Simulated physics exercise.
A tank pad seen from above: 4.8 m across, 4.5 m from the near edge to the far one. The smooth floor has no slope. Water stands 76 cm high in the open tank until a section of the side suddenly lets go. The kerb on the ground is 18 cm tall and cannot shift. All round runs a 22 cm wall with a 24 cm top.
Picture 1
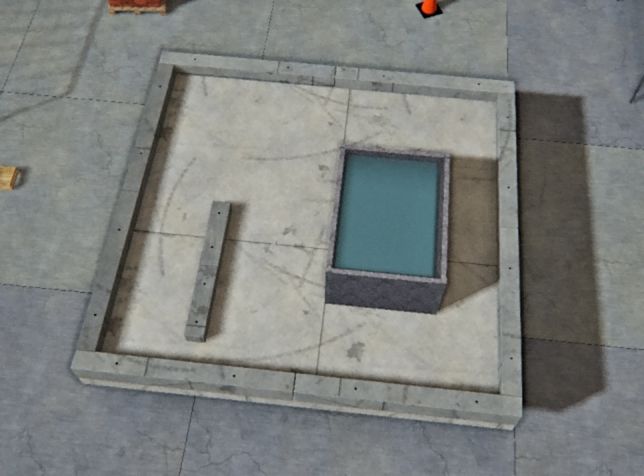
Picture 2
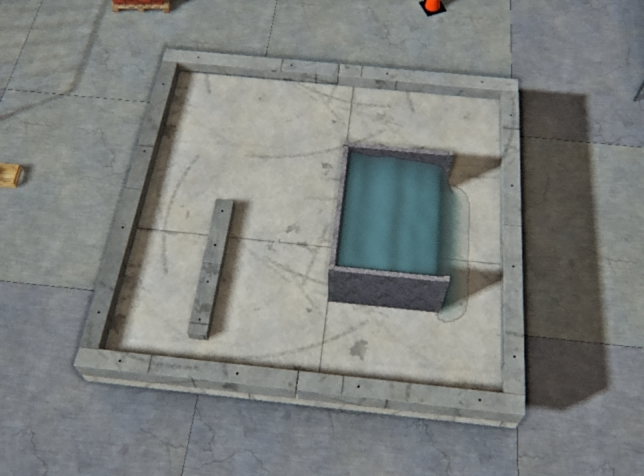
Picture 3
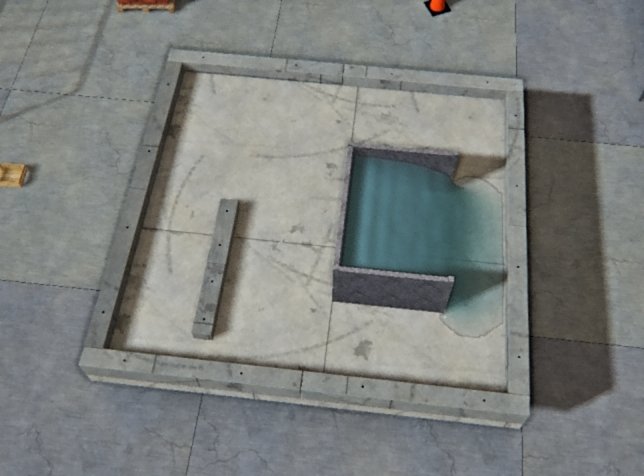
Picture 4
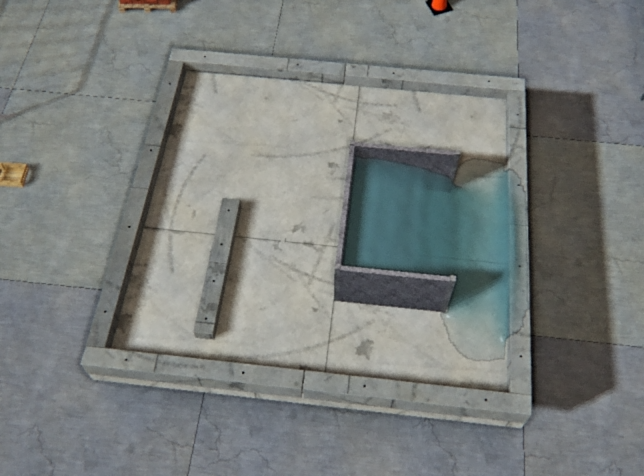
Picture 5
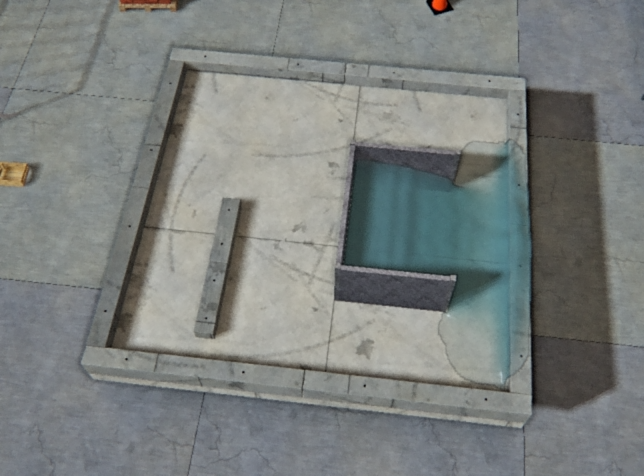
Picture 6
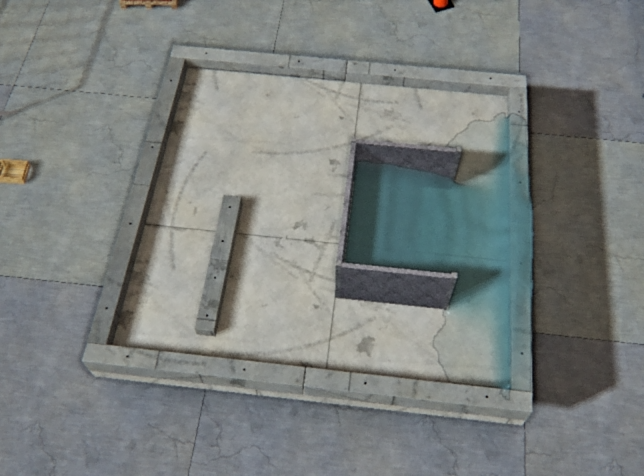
On a walled concrete pad, the right side of a dark open tank gave way, and blue-green water poured out to the right-hand wall, then spread both ways along it.
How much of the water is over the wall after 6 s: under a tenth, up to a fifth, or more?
It loses more than a fifth of the water.
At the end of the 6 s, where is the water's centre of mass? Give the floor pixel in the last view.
Around (341, 216).
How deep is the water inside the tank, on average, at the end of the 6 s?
About 7 cm.
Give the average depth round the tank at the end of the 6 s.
About 5 cm.
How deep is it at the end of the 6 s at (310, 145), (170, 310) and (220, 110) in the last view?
About 6, 2 and 8 cm.
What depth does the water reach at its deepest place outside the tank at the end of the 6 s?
About 10 cm.
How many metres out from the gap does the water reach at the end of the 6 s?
Some 4.6 m out.
A moment later water covers 20 % of the floor and is deepest (42 cm) near (503, 272); 19 % is over the wall.
Soon after water covers 20 % of the floor and is deepest (40 cm) near (504, 235); 26 % is over the wall.
Next water covers 45 % of the floor and is deepest (26 cm) near (488, 392); 35 % is over the wall.
Later on water covers 70 % of the floor and is deepest (13 cm) near (113, 350); 36 % is over the wall.
At the end water covers 80 % of the floor and is deepest (10 cm) near (209, 254); 36 % is over the wall.
